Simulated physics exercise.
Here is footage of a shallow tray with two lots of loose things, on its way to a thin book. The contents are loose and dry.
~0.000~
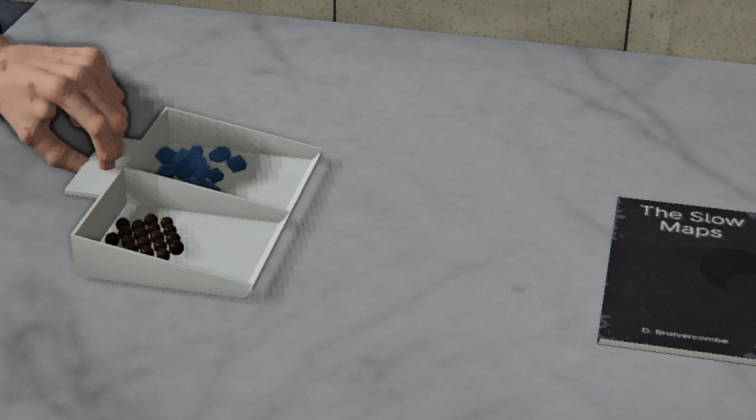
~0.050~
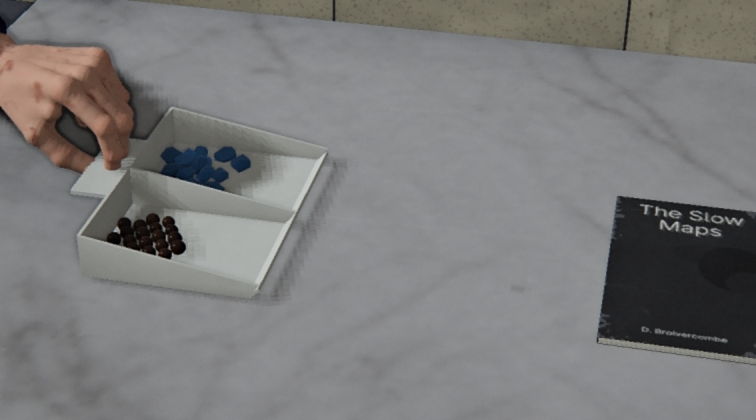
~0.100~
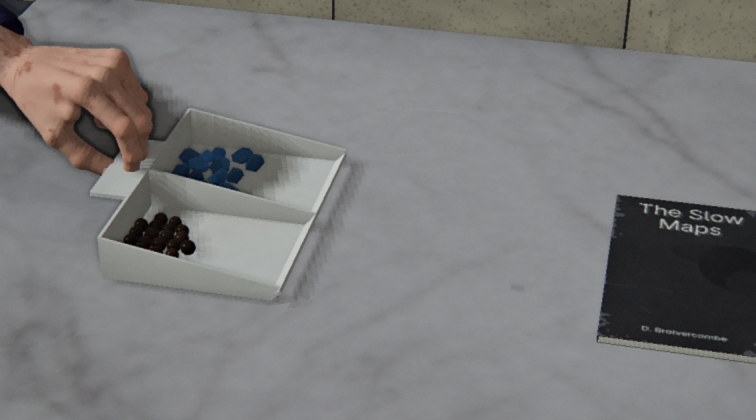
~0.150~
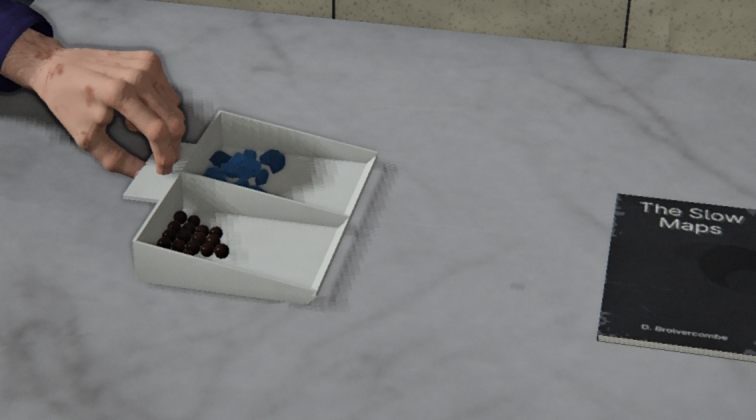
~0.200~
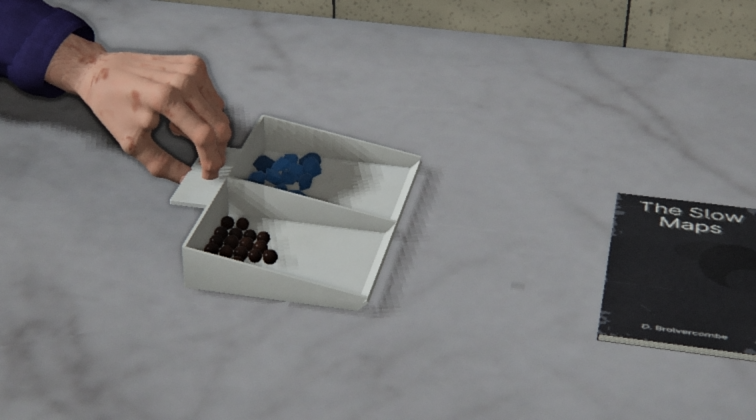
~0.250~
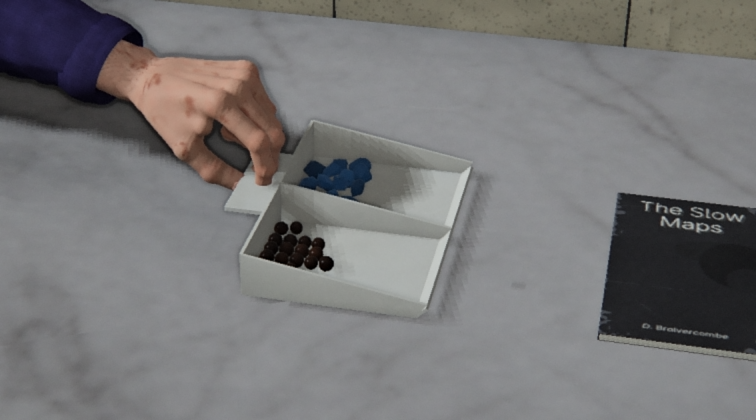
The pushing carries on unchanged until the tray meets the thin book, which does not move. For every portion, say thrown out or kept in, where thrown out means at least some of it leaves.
Nearer portion - thrown out, farther portion - kept in.
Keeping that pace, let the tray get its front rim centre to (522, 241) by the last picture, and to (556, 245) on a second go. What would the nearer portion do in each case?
On the first try it has some bits fly out, while on the second it has some bits fly out.
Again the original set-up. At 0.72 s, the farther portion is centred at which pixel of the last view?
I'd mark it somewhere close to (584, 217).
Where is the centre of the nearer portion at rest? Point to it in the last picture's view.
I'd place the middle near (578, 290).
After 0.33 s, tray still sliding, front rim near (529, 242); nearer portion all inside; farther portion all inside.
After 0.51 s, tray stopped at the thin book; nearer portion all inside, moved towards the front rim; farther portion all inside, moved towards the front rim.
After 0.72 s, tray stopped at the thin book; nearer portion about a third out of the tray; farther portion all inside, moved towards the front rim.
By the end (1.5 s), tray stopped at the thin book; nearer portion about a third out of the tray; farther portion all inside, moved towards the front rim.
